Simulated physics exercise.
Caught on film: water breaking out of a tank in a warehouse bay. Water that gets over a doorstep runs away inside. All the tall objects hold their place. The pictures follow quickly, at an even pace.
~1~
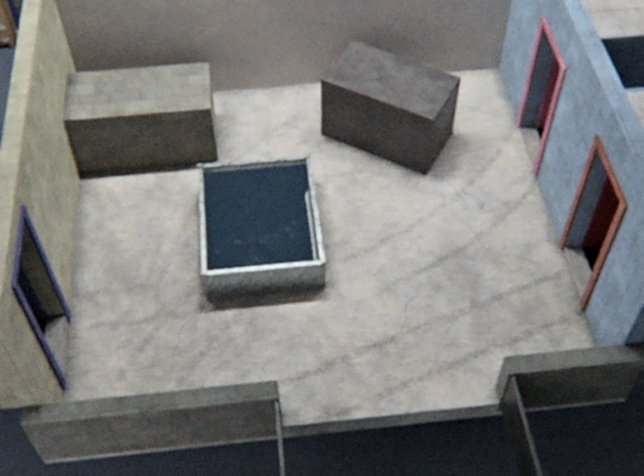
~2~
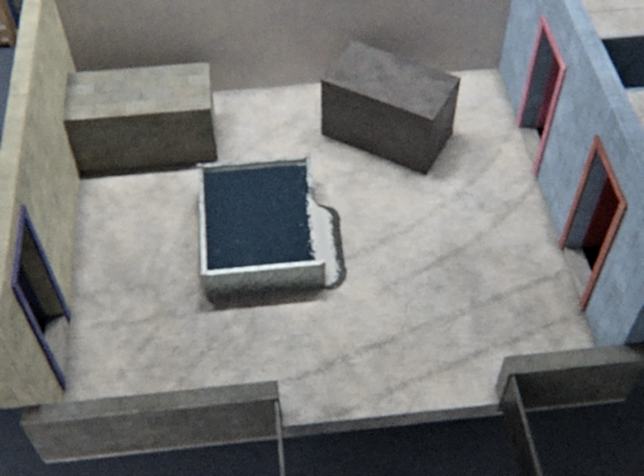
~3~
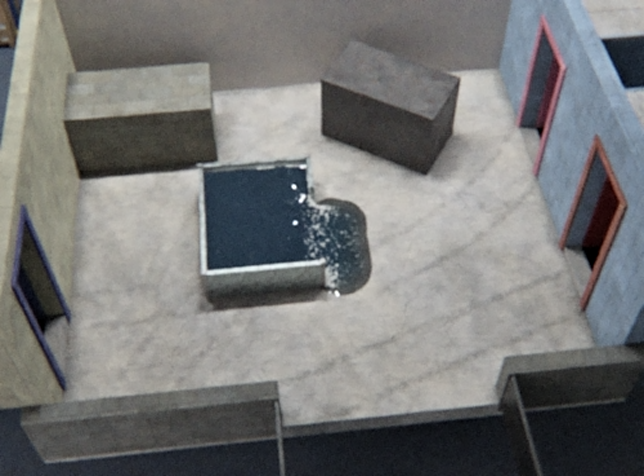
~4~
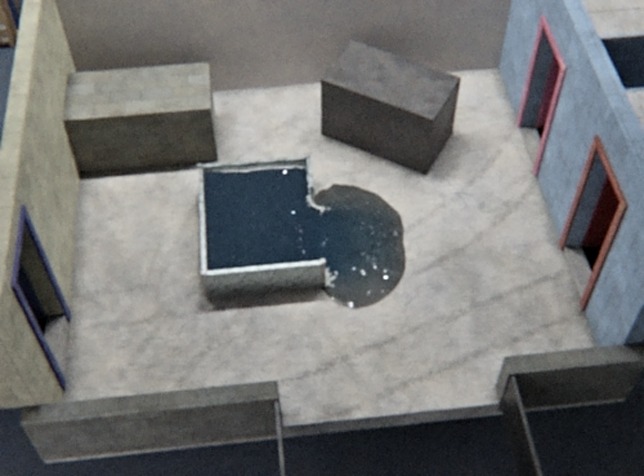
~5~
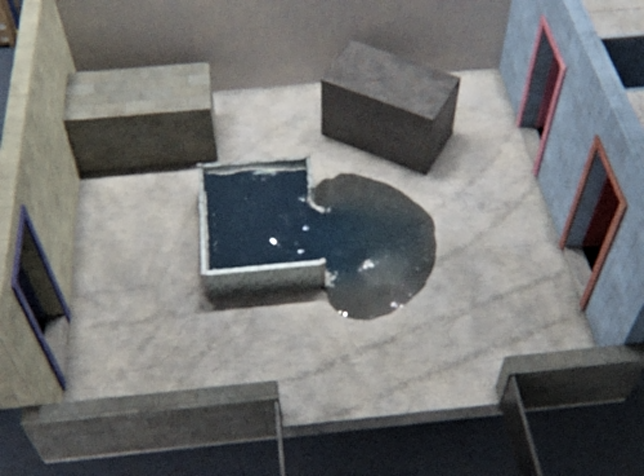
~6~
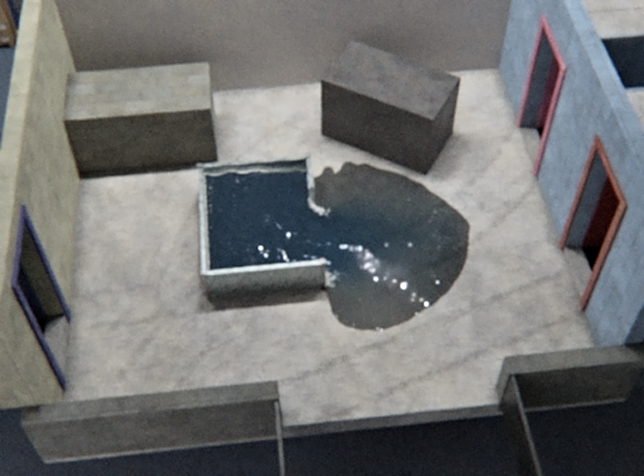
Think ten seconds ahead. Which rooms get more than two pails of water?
In the end: The red door takes more than that; the pink door takes more than that; the blue door stays under that.
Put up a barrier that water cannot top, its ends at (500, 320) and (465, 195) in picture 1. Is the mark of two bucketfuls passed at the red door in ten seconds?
Then: The red one holds.
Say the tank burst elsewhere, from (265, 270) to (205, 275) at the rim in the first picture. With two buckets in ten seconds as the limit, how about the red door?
Then: The red door stays under.
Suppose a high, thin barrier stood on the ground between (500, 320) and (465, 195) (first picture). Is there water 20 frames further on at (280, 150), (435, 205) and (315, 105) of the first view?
One after the other: No water, covered, free of water.
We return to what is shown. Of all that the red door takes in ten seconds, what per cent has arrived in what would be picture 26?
Roughly 85 per cent.
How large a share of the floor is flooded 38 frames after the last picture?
I make it 50 per cent.
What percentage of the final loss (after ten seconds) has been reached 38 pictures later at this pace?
Near 65 in a hundred.
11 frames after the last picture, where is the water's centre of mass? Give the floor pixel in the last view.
I would point to (364, 244).
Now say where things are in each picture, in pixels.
The first frame shows still water in the water tank at (259, 216).
In the second frame, water pours out at (315, 239) and has run to (336, 283).
In the third frame, water pours out at (315, 241) and has run to (350, 207).
In the fourth frame, the front is at (393, 216), out from the gap at (315, 241).
In the fifth frame, water pours out at (315, 241) and has run to (422, 216).
In the sixth frame, the front is at (457, 220), out from the gap at (315, 241).
A moment on, water covers 25 % of the floor; the red door not reached, the pink door not reached, the blue door not reached.
Next, water covers 35 % of the floor; the red door under two buckets in, the pink door under two buckets in, the blue door not reached.
Then, water covers 40 % of the floor; the red door over two buckets in, the pink door over two buckets in, the blue door not reached.
Later, water covers 50 % of the floor; the red door over two buckets in, the pink door over two buckets in, the blue door not reached.
In the end, water covers 75 % of the floor; the red door over two buckets in, the pink door over two buckets in, the blue door not reached.
